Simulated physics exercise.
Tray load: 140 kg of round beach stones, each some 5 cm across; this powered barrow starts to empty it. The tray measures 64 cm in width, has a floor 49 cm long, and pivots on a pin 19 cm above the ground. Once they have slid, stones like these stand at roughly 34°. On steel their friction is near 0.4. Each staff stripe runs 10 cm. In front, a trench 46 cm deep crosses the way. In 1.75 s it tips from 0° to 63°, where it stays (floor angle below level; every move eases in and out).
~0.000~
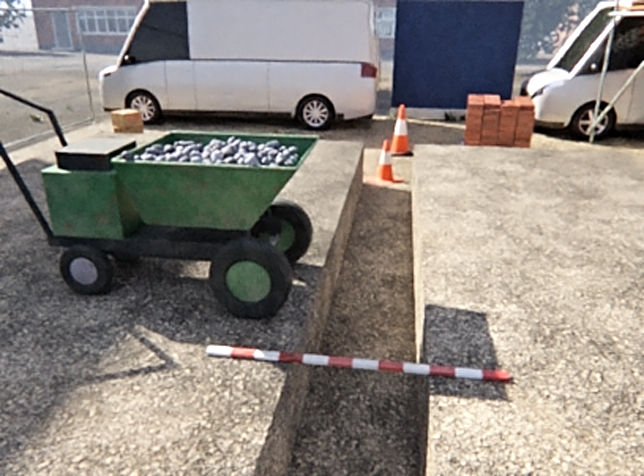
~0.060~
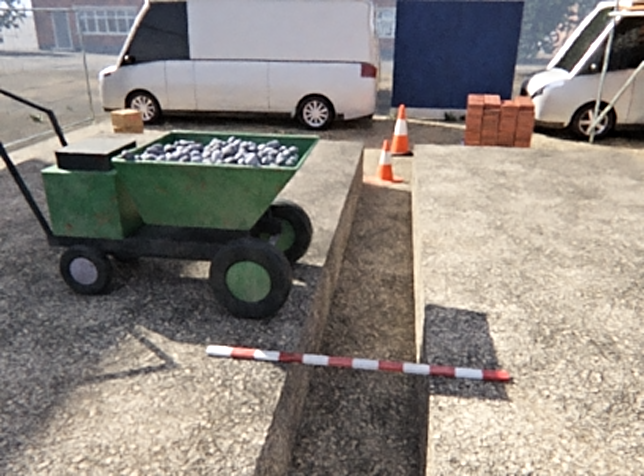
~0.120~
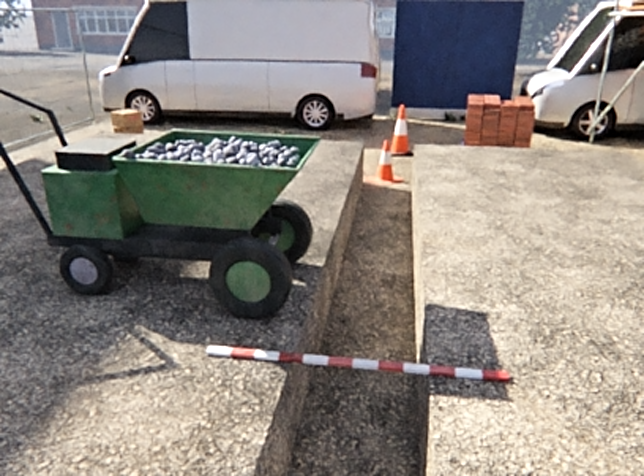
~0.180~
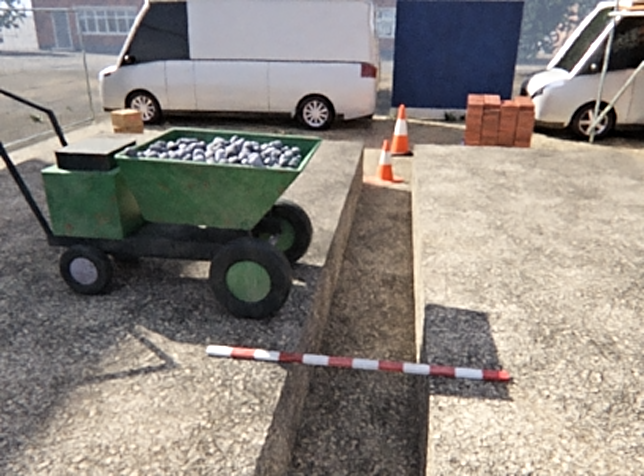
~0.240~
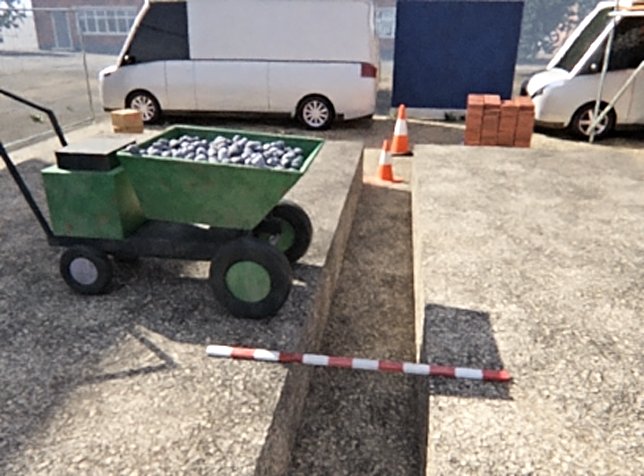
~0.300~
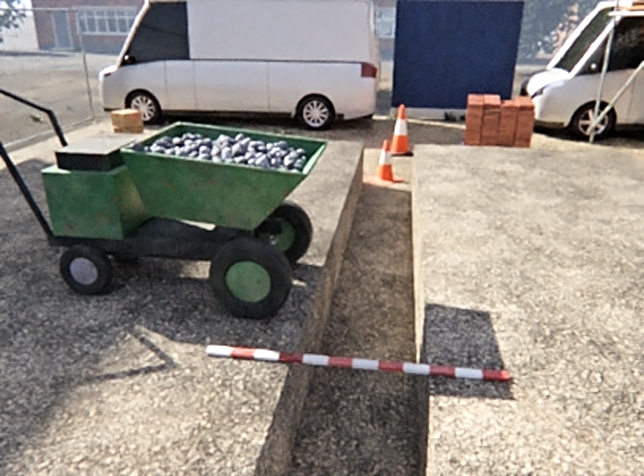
At the start, a green powered barrow loaded with grey stones stands left of a narrow trench, with a red and white striped staff lying across the gap. The tray stays almost level, then tilts slightly down toward the right, its stones shifting a little, while the wheels stay still.
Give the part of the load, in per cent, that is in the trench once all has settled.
Close to 76 in a hundred.
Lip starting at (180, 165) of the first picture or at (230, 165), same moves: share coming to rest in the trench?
80 and 100 %.
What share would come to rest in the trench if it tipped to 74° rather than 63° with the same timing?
It would be close to 75 percent.
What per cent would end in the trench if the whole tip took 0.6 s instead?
I'd put it at some 55 in a hundred.
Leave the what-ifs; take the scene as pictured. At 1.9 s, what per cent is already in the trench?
30 per cent or so by then.
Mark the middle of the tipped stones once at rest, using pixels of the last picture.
Near (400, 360).
After 1.3 s the floor is at 53°; 100 % in the tray; the foremost stones are at (386, 239).
After 1.9 s the floor is at 63°; 55 % in the tray, 32 % in the trench, 13 % past the trench; the foremost stones are at (488, 305).
After 2.2 s the floor is at 63°; 31 % in the tray, 45 % in the trench, 24 % past the trench; the foremost stones are at (548, 289).
After 4.2 s the floor is at 63°; 0 % in the tray, 76 % in the trench, 24 % past the trench; the foremost stones are at (580, 281).
